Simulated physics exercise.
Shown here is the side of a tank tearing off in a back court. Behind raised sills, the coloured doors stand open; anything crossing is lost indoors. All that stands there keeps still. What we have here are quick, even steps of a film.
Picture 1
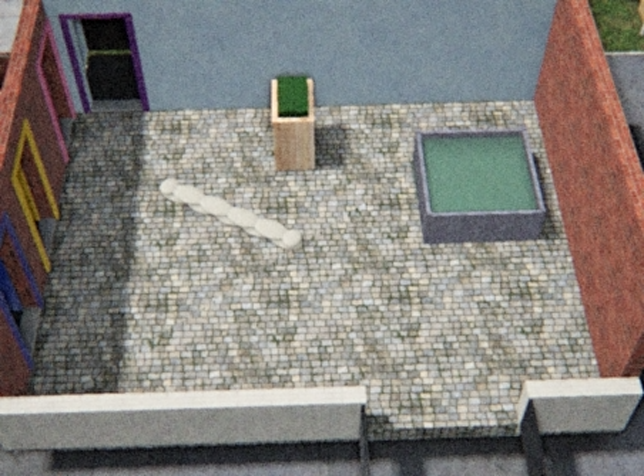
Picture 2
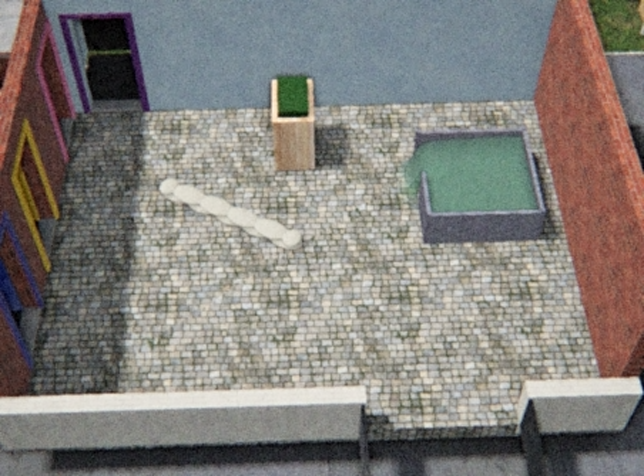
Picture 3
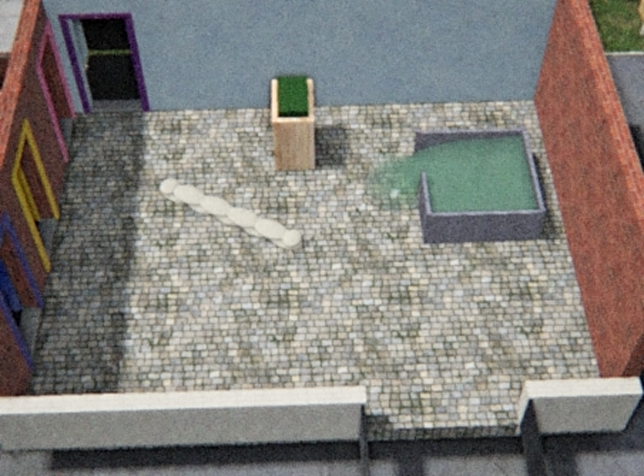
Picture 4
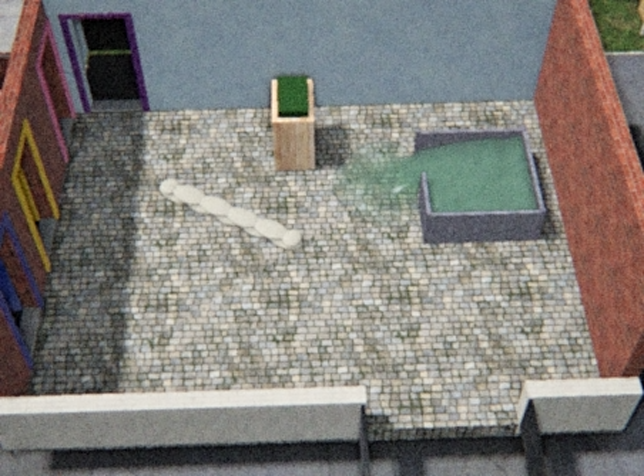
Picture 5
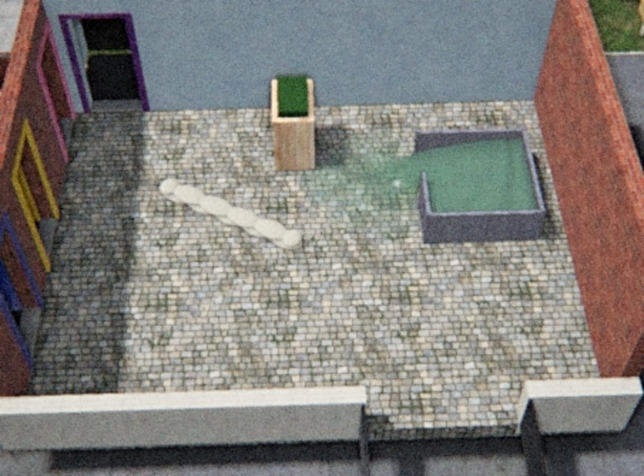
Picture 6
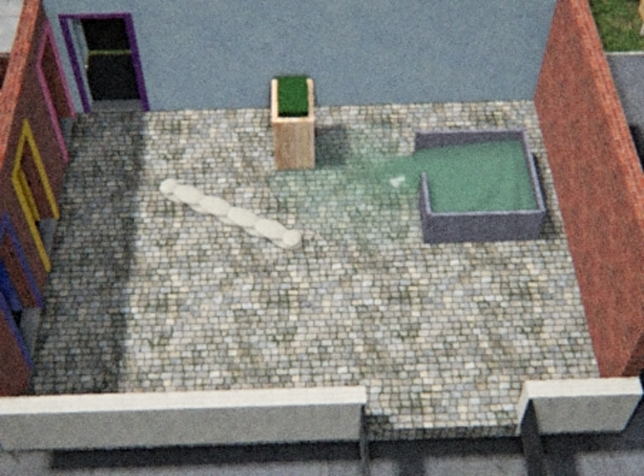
Green water pours from the tank's open left side and spreads leftward across the paving.
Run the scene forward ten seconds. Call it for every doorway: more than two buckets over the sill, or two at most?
My call: The purple door more than two; the yellow door two at most; the blue door two at most; the pink door more than two.
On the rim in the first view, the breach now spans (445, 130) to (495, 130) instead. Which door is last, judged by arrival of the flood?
You want the blue door.
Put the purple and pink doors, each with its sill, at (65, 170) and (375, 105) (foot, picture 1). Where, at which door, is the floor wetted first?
Answer: The door marked pink.
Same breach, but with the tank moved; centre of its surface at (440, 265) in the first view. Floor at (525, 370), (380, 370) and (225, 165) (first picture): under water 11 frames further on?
The first spot ends up left untouched, the second left untouched and the third sodden.
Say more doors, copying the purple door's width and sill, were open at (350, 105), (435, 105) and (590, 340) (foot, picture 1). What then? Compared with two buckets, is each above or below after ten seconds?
Log: Door one beats the mark; door two misses the mark; door three misses the mark.
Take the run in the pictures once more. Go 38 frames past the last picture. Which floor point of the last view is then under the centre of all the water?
It is around (328, 188).
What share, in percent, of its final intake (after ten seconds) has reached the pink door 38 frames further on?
Near 60 %, I'd say.
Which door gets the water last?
Answer - the blue door.
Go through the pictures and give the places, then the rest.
The first frame shows the water tank at (478, 174) is whole and still.
In the second frame, water pours out at (420, 171) and has run to (408, 201).
In the third frame, the front is at (374, 199), out from the gap at (420, 173).
In the fourth frame, water pours out at (420, 173) and has run to (340, 192).
In the fifth frame, the front is at (306, 182), out from the gap at (420, 173).
In the sixth frame, the front is at (276, 171), out from the gap at (420, 173).
A moment on, water covers 15 % of the floor; the purple door not reached, the yellow door not reached, the blue door not reached, the pink door not reached.
Next, water covers 20 % of the floor; the purple door not reached, the yellow door not reached, the blue door not reached, the pink door not reached.
Then, water covers 35 % of the floor; the purple door under two buckets in, the yellow door not reached, the blue door not reached, the pink door under two buckets in.
Later, water covers 50 % of the floor; the purple door over two buckets in, the yellow door wet at the sill, nothing in, the blue door not reached, the pink door far over two buckets in.
In the end, water covers 60 % of the floor; the purple door over two buckets in, the yellow door wet at the sill, nothing in, the blue door wet at the sill, nothing in, the pink door far over two buckets in.
